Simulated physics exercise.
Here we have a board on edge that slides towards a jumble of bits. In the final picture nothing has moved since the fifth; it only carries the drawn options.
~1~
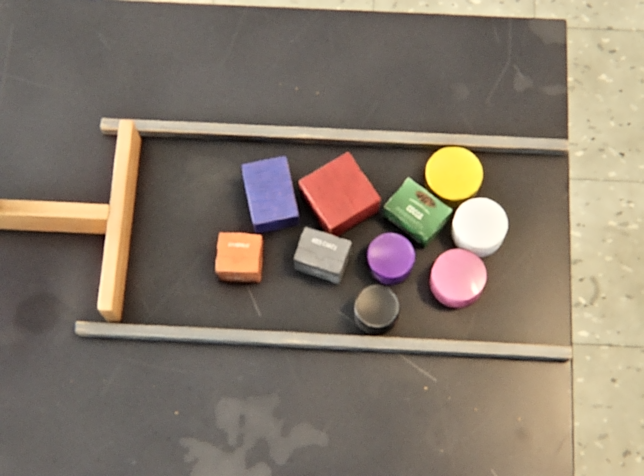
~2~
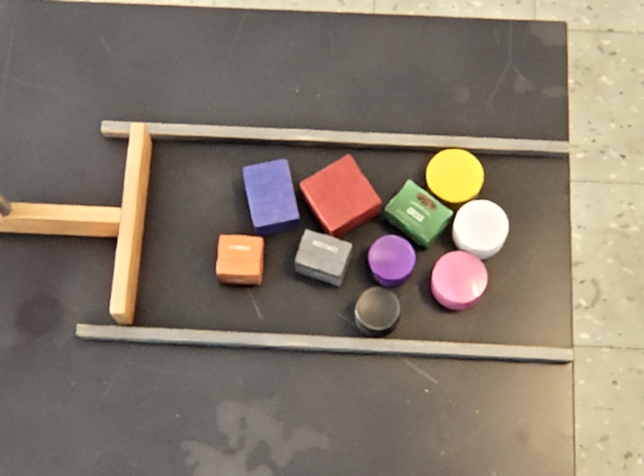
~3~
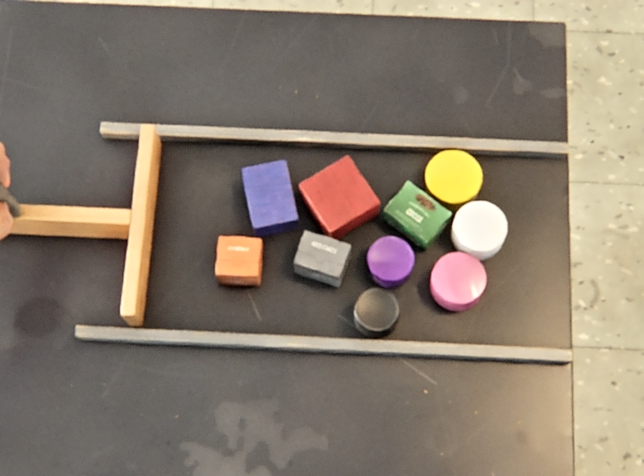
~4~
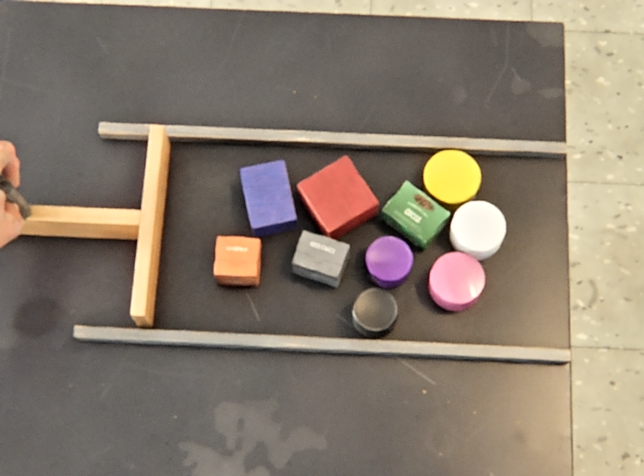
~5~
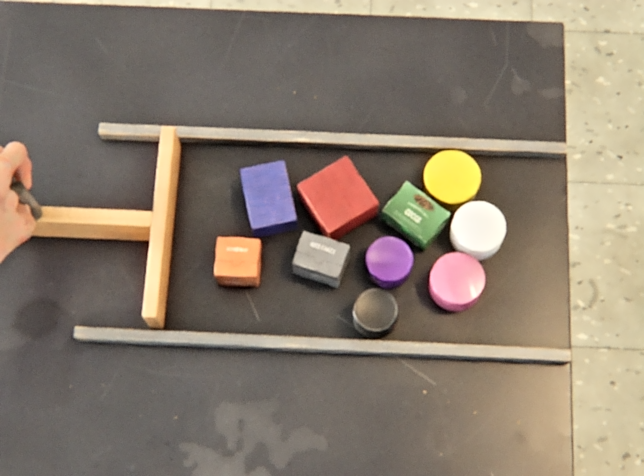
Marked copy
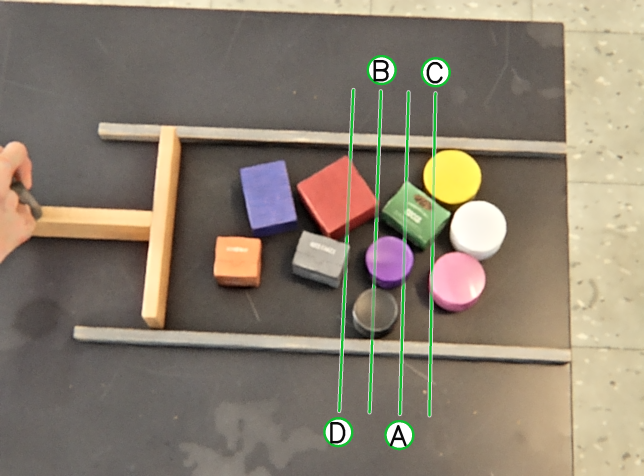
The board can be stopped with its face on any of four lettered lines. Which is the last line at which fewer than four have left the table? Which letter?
It should halt at C.
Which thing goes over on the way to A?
The white tin.
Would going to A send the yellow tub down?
No.
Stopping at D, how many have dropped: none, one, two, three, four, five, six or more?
The count is none.
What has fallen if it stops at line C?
The white tin goes over.
On the marked copy, A at (404, 246); B at (376, 244); C at (433, 247); D at (347, 243).
With C. Early on, board (257, 223); green packet (424, 221); red block (356, 202).
Further on, board (356, 228); white tin (552, 237); pink tin (514, 304).
At the end, board (430, 231); white tin over the edge; green packet (570, 231); one fallen.
As for the rest, A is within the limit but short; B is within the limit but short; D is within the limit but short.
